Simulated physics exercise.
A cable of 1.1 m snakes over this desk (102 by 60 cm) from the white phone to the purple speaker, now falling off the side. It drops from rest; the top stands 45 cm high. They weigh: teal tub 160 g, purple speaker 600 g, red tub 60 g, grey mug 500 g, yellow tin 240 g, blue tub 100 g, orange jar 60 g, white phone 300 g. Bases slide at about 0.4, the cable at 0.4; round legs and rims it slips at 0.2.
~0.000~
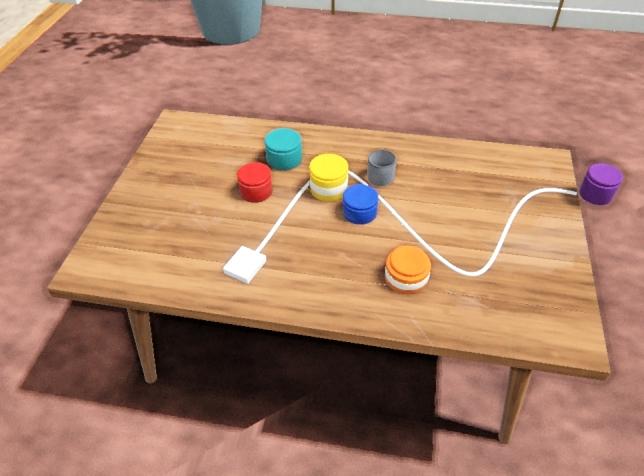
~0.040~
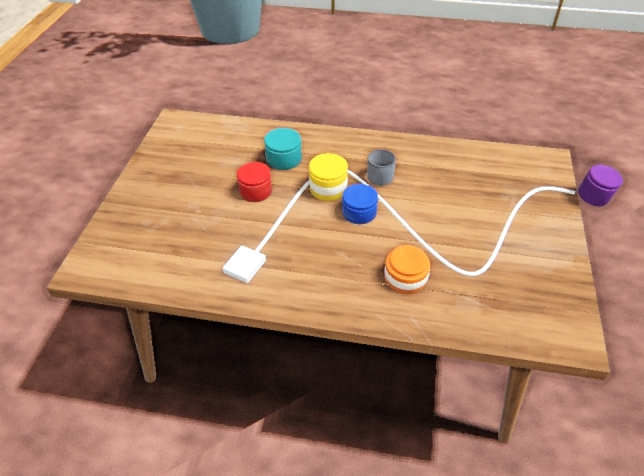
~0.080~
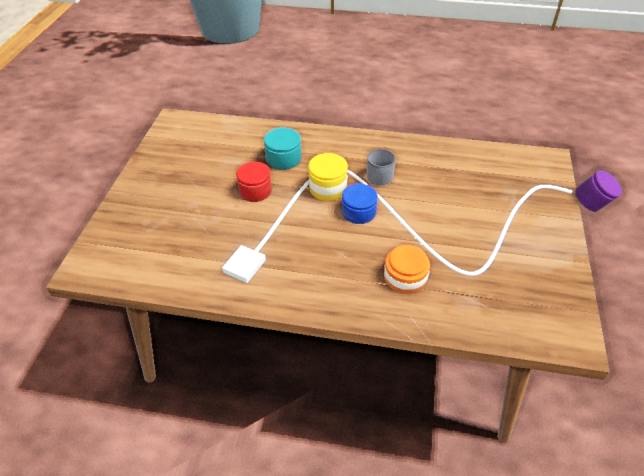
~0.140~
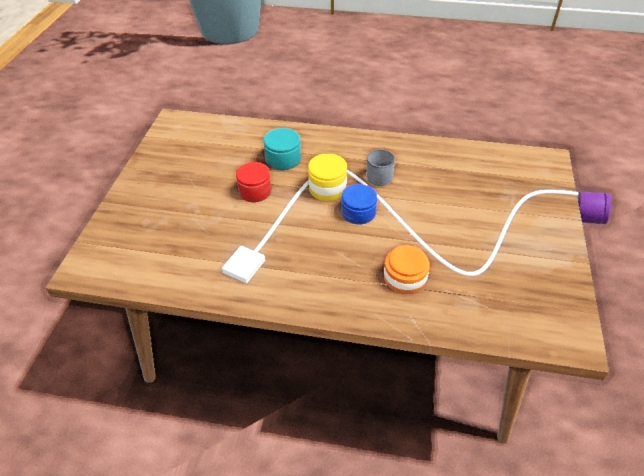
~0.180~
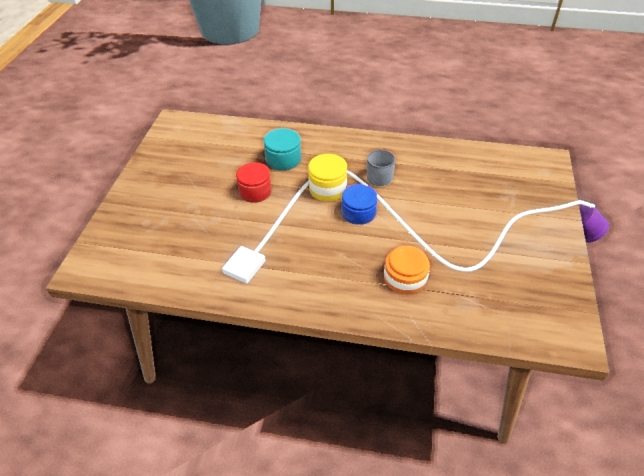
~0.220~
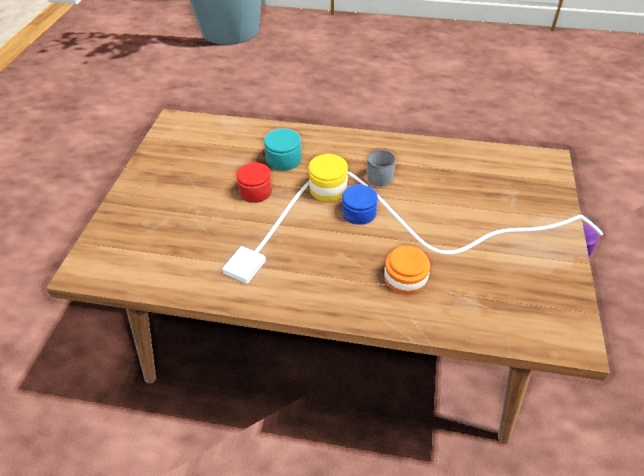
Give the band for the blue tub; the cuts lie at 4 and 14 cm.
Result: Blue tub shifts a middling way.
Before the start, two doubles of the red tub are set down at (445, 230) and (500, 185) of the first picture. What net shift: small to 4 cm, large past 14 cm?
In turn: Large, small.
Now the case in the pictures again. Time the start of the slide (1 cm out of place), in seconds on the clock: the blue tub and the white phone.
Blue tub 0.36 s, white phone 0.36 s.
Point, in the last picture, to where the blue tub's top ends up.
At about (384, 216).
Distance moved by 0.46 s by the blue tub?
About: Blue tub 6 cm.
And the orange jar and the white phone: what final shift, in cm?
About: Orange jar 0 cm, white phone 2 cm.
By 0.5 s, the cable's tail end at (264, 244); blue tub 6 cm off its start, yellow tin 9 cm off its start, white phone 3 cm off its start.
By 0.7 s, the cable's tail end at (264, 244); blue tub 7 cm off its start, yellow tin 10 cm off its start, white phone 3 cm off its start.
By 1.0 s, the cable's tail end at (264, 244); blue tub 7 cm off its start at (384, 216), yellow tin 10 cm off its start at (347, 196), white phone 3 cm off its start at (253, 252).
By 1.2 s, the cable's tail end at (264, 244); blue tub 7 cm off its start, yellow tin 10 cm off its start, white phone 3 cm off its start.
By 2.4 s, the cable's tail end at (264, 244); blue tub 7 cm off its start at (384, 216), yellow tin 10 cm off its start at (347, 196), white phone 3 cm off its start at (253, 252), purple speaker over the edge.
